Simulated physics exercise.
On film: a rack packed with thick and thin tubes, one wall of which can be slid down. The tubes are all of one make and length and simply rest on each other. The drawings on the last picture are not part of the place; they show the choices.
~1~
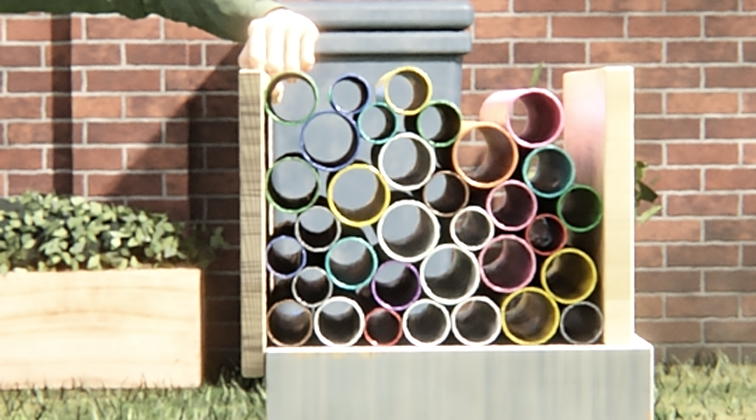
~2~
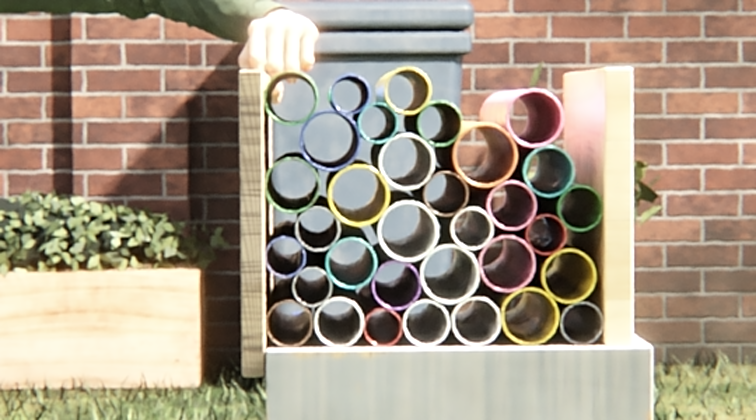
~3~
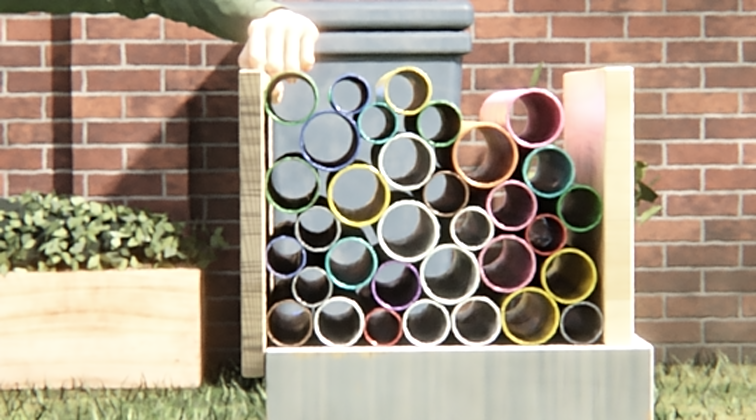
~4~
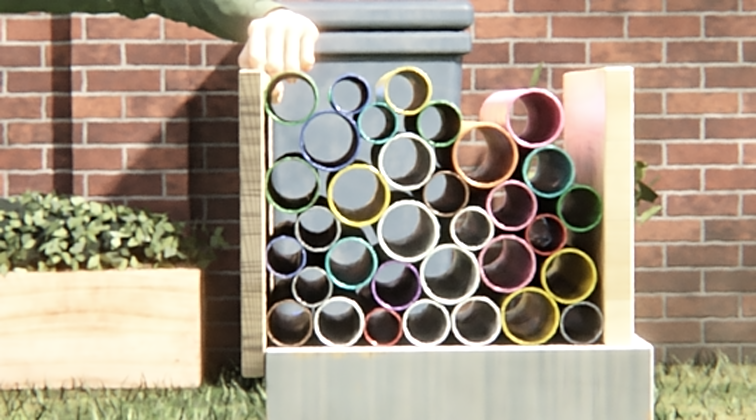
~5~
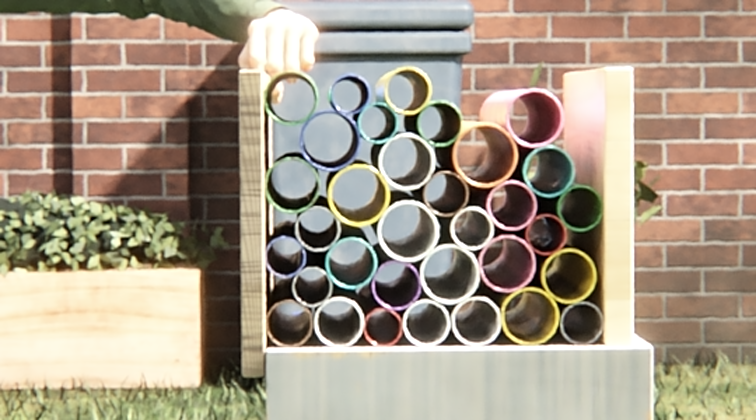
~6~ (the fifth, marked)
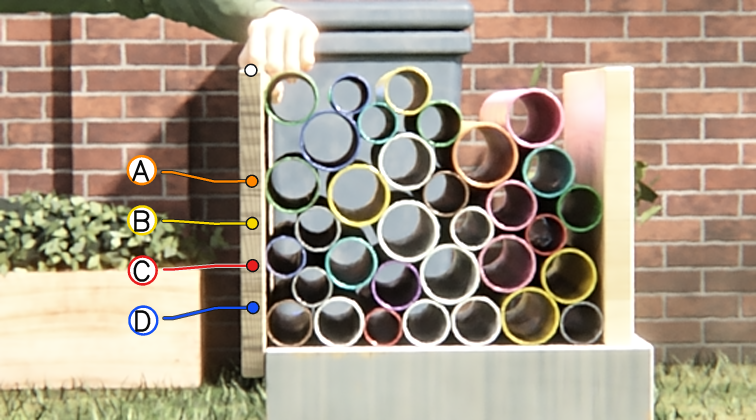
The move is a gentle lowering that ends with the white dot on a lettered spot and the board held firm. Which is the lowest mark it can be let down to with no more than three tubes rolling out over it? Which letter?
Mark B is as low as it can go.
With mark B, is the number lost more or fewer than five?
Fewer than five.
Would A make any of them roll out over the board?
Yes, at A.
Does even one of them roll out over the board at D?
At D: Yes.
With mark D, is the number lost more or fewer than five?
At D, more than five.
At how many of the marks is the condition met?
Two of them.
On the marked copy, A at (252, 181); B at (253, 224); C at (253, 266); D at (253, 308); the white dot at (251, 71).
Taking B. A third of the way, top of the board (263, 143).
Two thirds of the way, top of the board (264, 222).
When it is over, top of the board (264, 223), one out over the board.
As for the rest, A one out over the board; C four out over the board; D more than three out over the board.
